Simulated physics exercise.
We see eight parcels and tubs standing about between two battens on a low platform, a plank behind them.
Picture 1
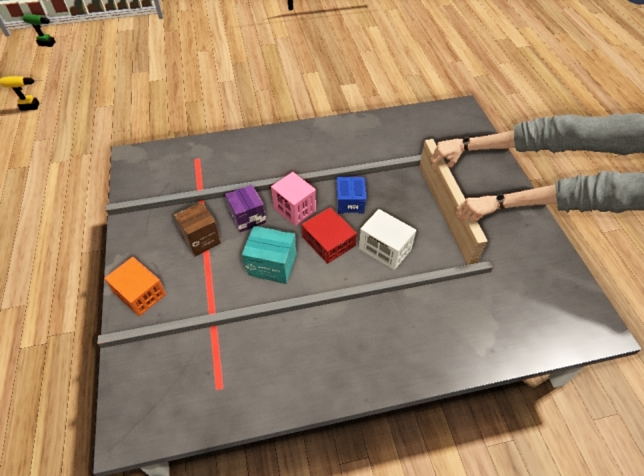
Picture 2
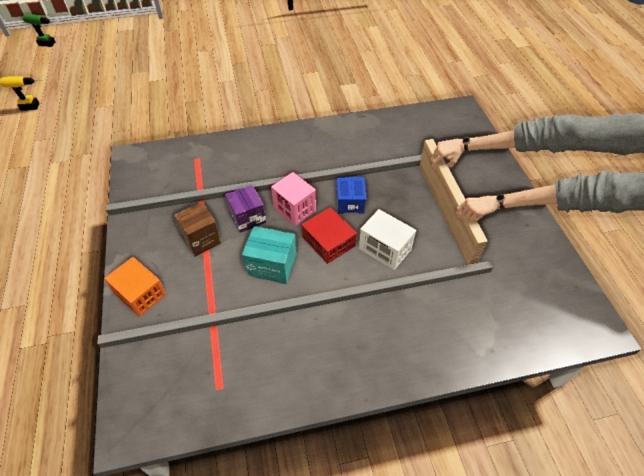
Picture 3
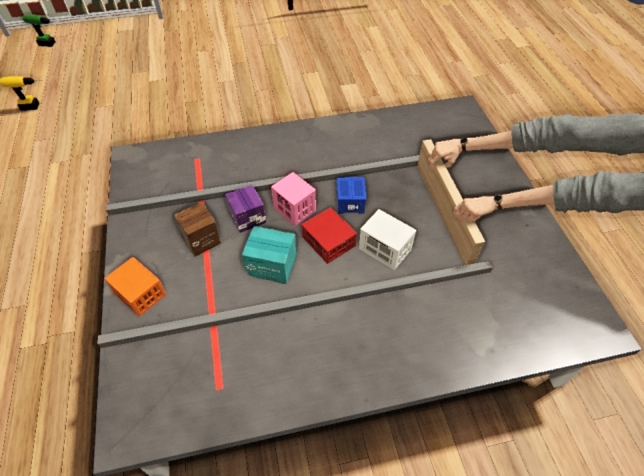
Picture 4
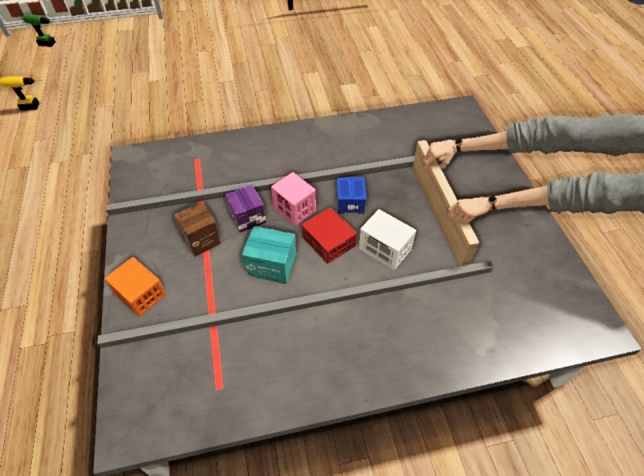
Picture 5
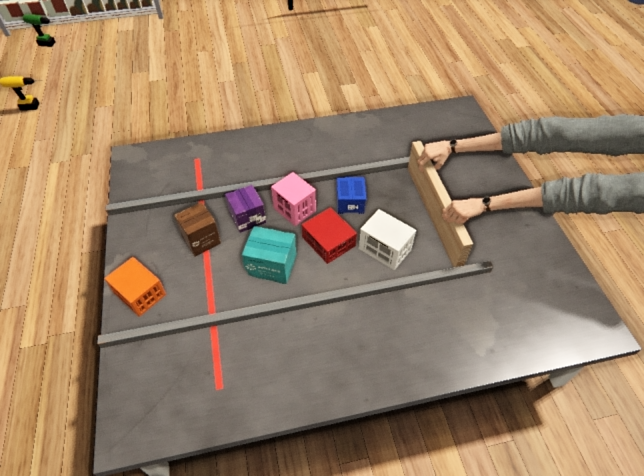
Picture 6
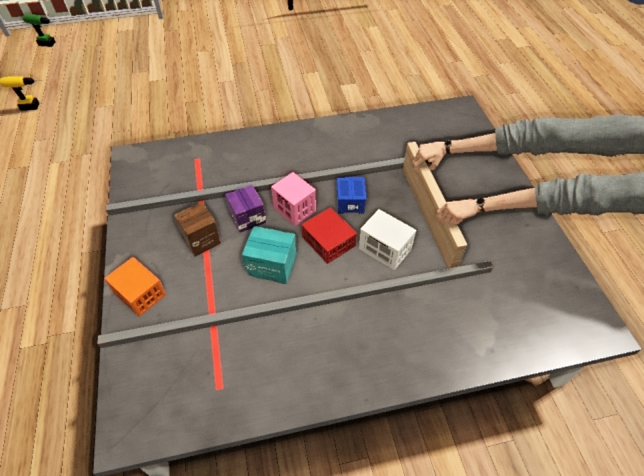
On a low grey platform, two hands sliding a wooden plank slightly left towards eight motionless coloured boxes between two battens.
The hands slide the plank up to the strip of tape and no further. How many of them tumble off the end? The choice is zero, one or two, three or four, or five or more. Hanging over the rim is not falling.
The number that fall off is zero.
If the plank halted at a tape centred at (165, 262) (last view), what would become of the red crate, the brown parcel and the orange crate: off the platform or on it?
The red crate remains up, the brown parcel falls, the orange crate tumbles off.
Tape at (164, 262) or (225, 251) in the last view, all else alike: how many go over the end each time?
The counts: 3 and 0.
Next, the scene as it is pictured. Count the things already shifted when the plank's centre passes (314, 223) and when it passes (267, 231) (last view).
First 6, then 7.
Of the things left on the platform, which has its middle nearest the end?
Foremost is the orange crate.
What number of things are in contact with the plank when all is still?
The number is 2.
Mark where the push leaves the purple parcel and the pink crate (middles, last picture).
Near (130, 235) and (156, 209).
Soon after, none off yet; orange crate at rest near (136, 287); brown parcel at rest near (198, 230); purple parcel at rest near (246, 209).
At rest, the number that fall off is zero.
